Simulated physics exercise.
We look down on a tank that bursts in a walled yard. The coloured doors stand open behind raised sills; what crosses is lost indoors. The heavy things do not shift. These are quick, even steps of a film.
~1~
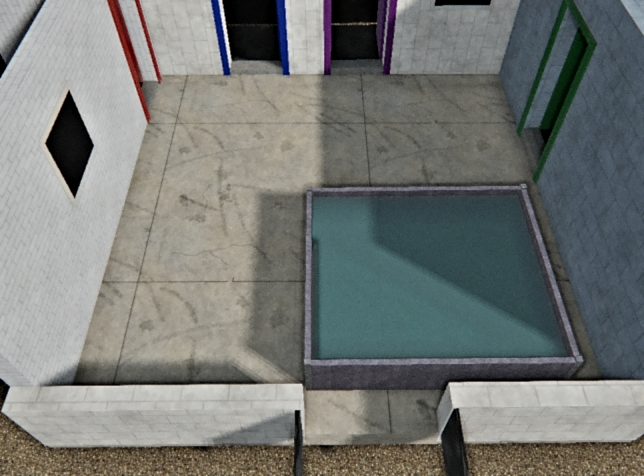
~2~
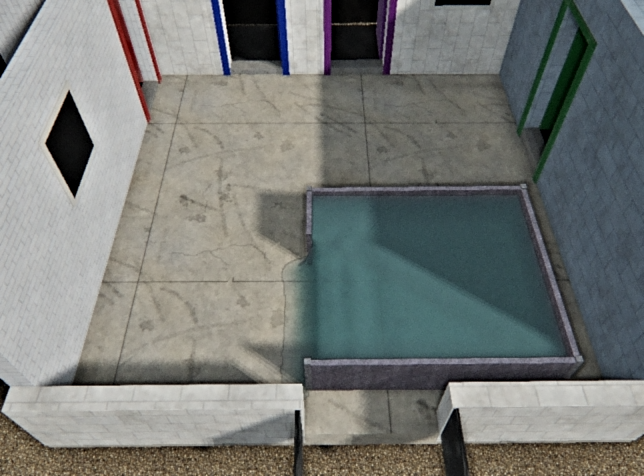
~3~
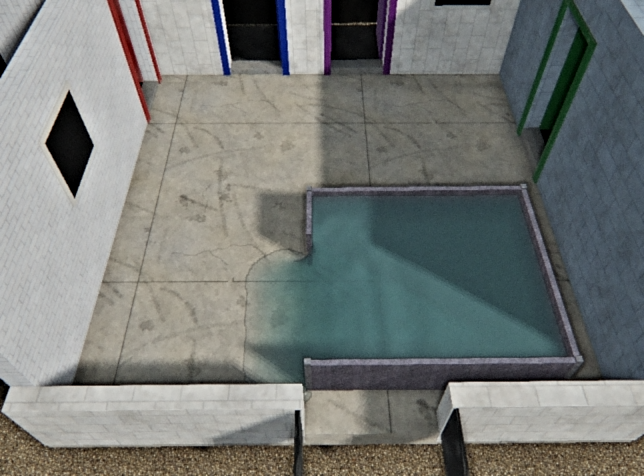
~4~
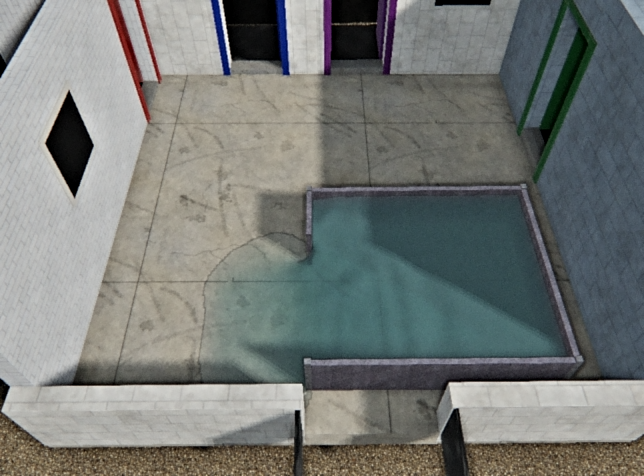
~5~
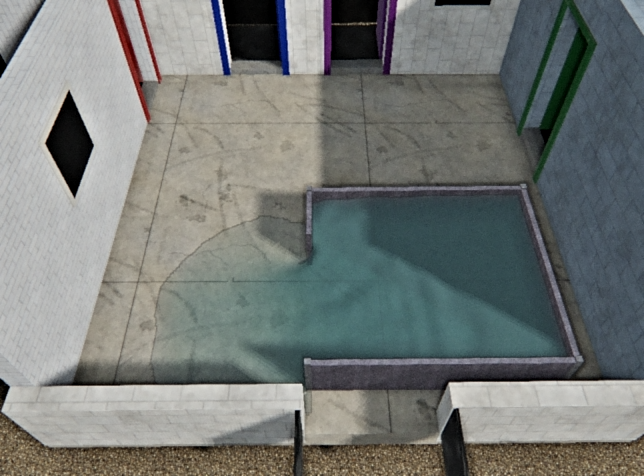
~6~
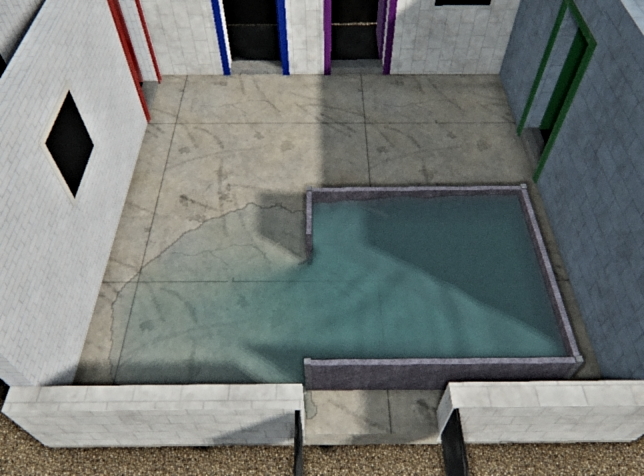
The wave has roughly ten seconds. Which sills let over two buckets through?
In the end: The green door admits no more than that; the red door lets in a lot; the blue door lets in a lot; the purple door admits no more than that.
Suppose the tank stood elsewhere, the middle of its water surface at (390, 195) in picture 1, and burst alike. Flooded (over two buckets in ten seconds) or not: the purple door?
Purple door is under.
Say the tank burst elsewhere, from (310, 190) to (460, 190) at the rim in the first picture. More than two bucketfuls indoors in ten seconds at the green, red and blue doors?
One by one: The green one is under; the red one floods; the blue one is over.
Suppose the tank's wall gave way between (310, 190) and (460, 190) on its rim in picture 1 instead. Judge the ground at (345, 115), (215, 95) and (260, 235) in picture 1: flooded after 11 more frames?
In that order: Under water, flooded, not flooded.
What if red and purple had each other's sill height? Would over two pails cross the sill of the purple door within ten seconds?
Purple goes over.
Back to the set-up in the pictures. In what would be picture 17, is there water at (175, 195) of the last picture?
Answer: Under water.
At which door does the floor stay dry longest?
Last comes the green-painted one.
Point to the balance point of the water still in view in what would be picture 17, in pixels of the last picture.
Close to (318, 304).
A moment on, water covers 25 % of the floor; the green door not reached, the red door not reached, the blue door not reached, the purple door not reached.
Next, water covers 25 % of the floor; the green door not reached, the red door not reached, the blue door not reached, the purple door not reached.
Then, water covers 50 % of the floor; the green door not reached, the red door wet at the sill, nothing in, the blue door wet at the sill, nothing in, the purple door not reached.
Later, water covers 80 % of the floor; the green door not reached, the red door over two buckets in, the blue door far over two buckets in, the purple door wet at the sill, nothing in.
In the end, water covers 95 % of the floor; the green door wet at the sill, nothing in, the red door far over two buckets in, the blue door far over two buckets in, the purple door wet at the sill, nothing in.
